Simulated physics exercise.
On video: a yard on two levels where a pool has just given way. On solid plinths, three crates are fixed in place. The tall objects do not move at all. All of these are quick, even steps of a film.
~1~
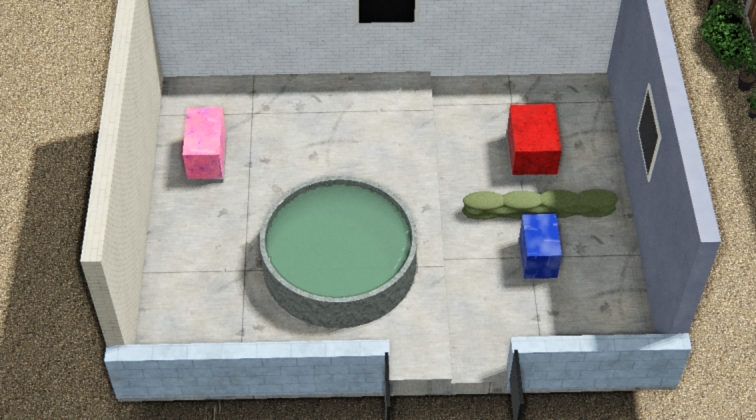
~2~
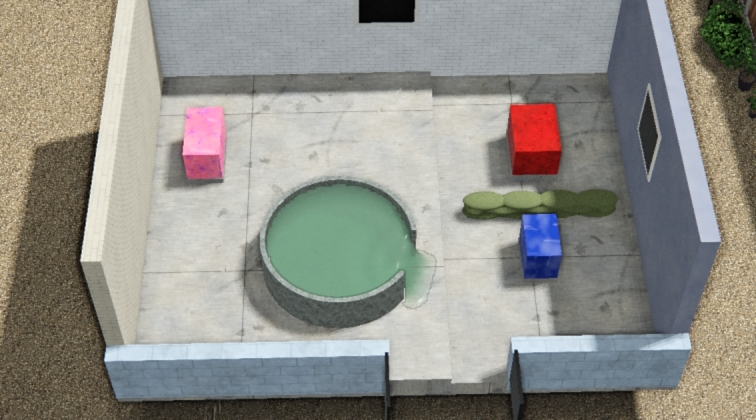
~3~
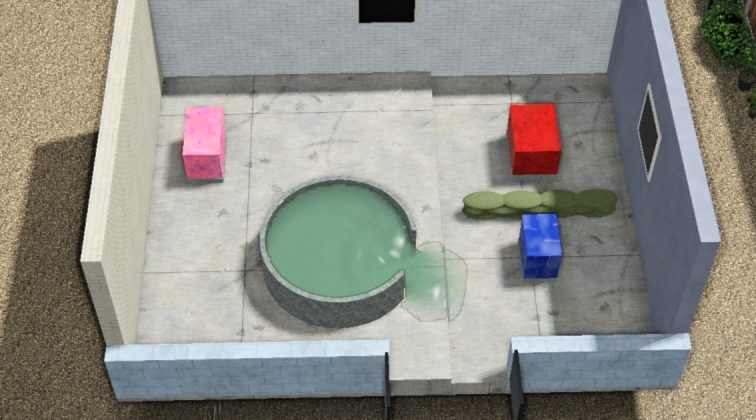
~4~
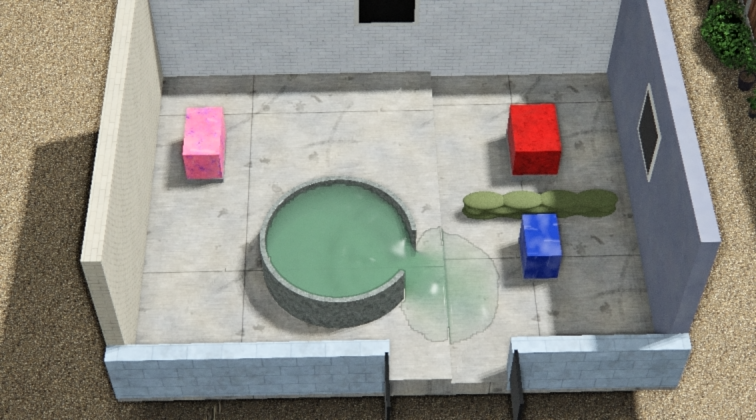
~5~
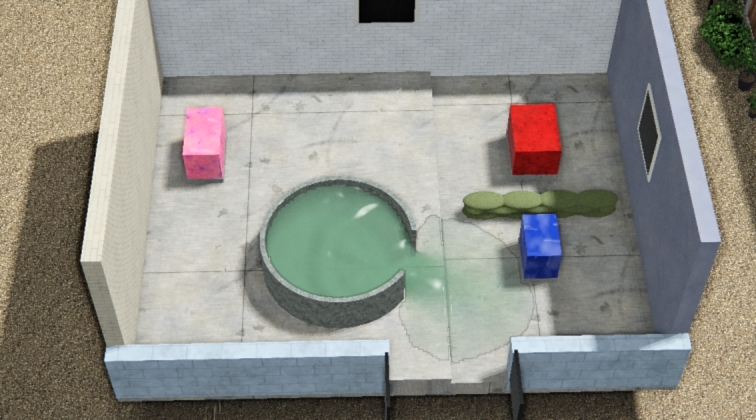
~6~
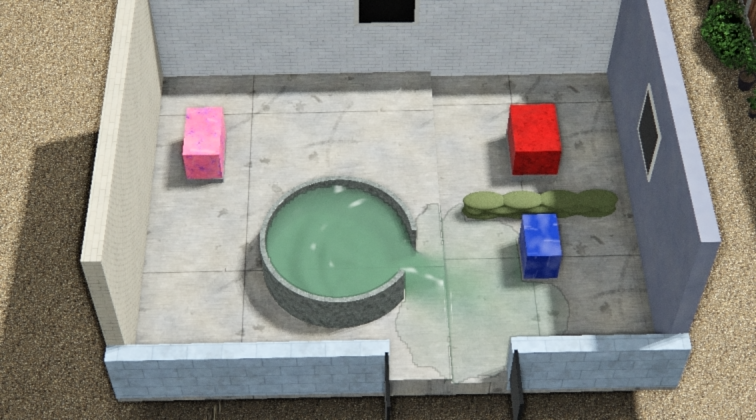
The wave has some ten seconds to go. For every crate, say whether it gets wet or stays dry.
As I see it, the red crate will be spared, the blue crate will be hit by the water, the pink crate will be spared.
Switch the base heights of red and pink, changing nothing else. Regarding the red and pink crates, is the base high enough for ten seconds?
The red one is not reached, and the pink one is not reached.
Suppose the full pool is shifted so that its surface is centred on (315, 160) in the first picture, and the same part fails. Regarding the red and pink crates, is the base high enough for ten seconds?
Result: Red crate is inundated; pink crate avoids it.
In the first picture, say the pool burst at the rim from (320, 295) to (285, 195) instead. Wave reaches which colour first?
My pick is the pink crate.
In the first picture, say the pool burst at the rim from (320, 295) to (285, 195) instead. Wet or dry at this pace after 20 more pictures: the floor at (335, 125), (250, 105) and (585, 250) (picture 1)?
Spared; drenched; spared.
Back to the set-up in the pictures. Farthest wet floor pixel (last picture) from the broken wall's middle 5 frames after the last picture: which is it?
About at (652, 363).
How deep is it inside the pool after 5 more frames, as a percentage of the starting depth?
About 74 %.
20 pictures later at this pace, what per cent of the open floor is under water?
That should be about 25 %.
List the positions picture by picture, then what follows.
In the first picture, still water in the pool at (339, 240).
In the second picture, the front is at (407, 304), out from the gap at (410, 269).
In the third picture, water pours out at (410, 271) and has run to (459, 266).
In the fourth picture, water pours out at (410, 271) and has run to (489, 314).
In the fifth picture, the front is at (523, 317), out from the gap at (410, 270).
In the sixth picture, water pours out at (410, 270) and has run to (561, 313).
A moment on, water covers 20 % of the floor; the red crate not reached, the blue crate water round its plinth, the pink crate not reached.
Next, water covers 20 % of the floor; the red crate not reached, the blue crate water round its plinth, the pink crate not reached.
Then, water covers 25 % of the floor; the red crate not reached, the blue crate water round its plinth, the pink crate not reached.
Later, water covers 40 % of the floor; the red crate water round its plinth, the blue crate water round its plinth, the pink crate not reached.
In the end, water covers 45 % of the floor; the red crate stayed above the water, the blue crate was topped, the pink crate stayed above the water.
